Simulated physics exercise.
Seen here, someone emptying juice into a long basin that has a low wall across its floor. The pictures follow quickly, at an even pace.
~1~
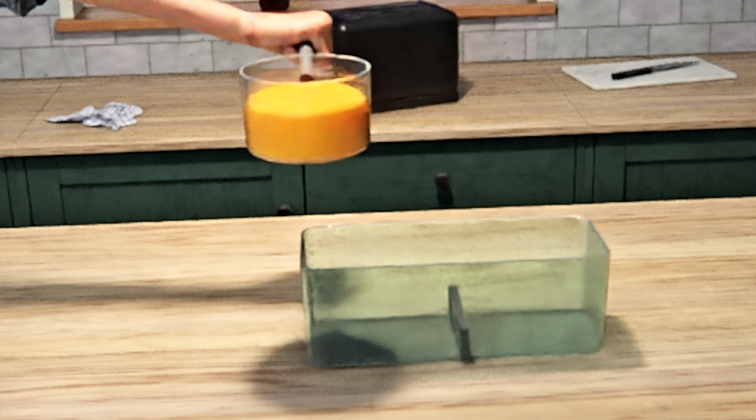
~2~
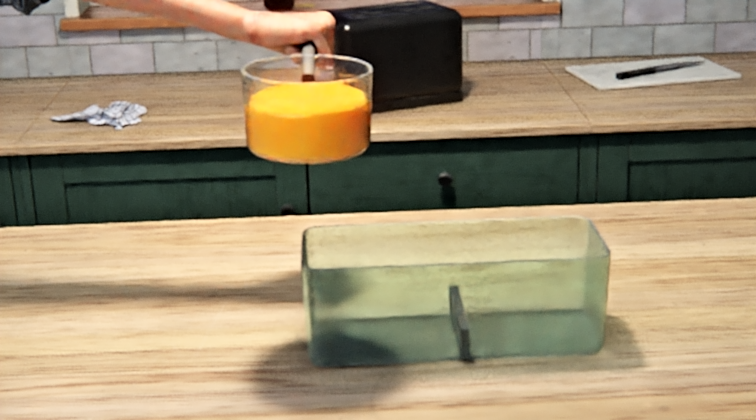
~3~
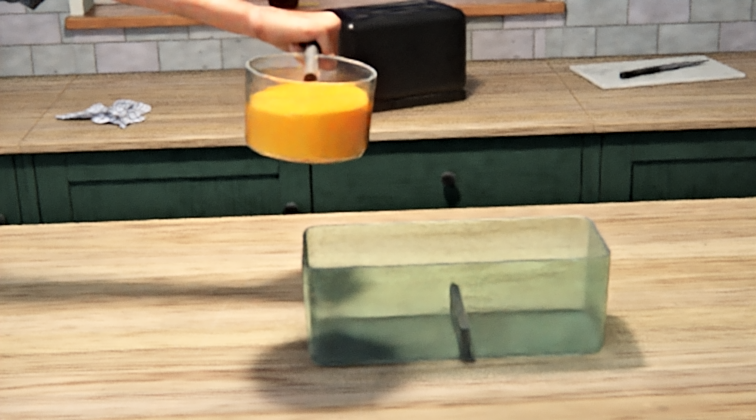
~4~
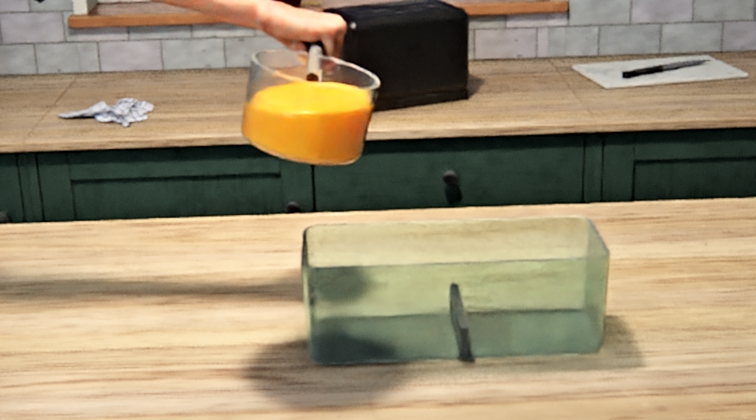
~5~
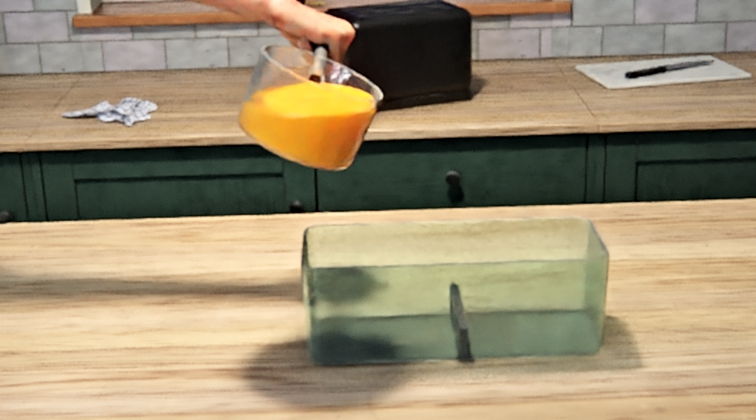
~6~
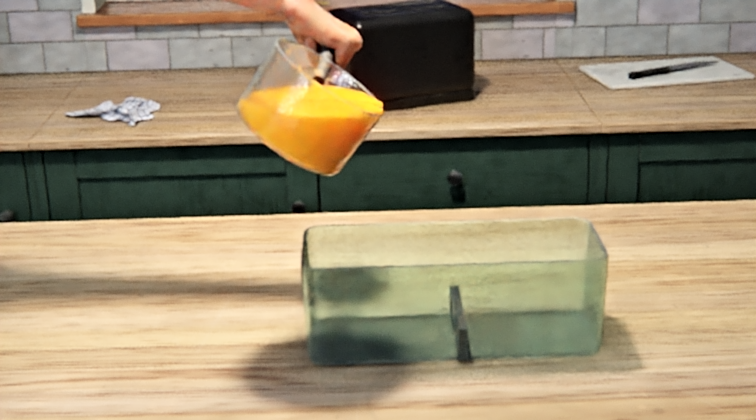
Glass pot of orange juice held level by a hand, then tilting steadily rightward above a long glass basin with a low divider.
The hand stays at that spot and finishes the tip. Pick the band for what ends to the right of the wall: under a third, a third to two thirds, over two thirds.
The share right of the wall is not even a third.
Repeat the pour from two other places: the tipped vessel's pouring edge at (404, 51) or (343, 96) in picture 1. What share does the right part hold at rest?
Near 55 % and 20 %.
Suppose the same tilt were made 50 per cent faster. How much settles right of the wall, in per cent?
About 15 per cent.
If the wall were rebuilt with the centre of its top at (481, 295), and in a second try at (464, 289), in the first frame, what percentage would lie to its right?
About 10 and 5 per cent.
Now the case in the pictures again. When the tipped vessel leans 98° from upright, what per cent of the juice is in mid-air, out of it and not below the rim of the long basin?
Roughly 45 in a hundred.
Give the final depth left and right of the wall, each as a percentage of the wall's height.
Left about 80, right about 20.
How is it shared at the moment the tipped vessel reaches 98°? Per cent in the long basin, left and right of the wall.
Left: 20 %. Right: 0 %.
A moment on, the tilt is 98° and 36 per cent is still to pour, 20 is left of the wall and 0 right of it.
Next, the tilt is 114° and 6 per cent is still to pour, 77 is left of the wall and 8 right of it.
Then the tilt is 114° and 0 per cent is still to pour, 83 is left of the wall and 13 right of it.
Later the tilt is 114° and 0 per cent is still to pour, 80 is left of the wall and 16 right of it.
In the end 80 per cent lies left of the wall, 16 right of it and 4 outside.
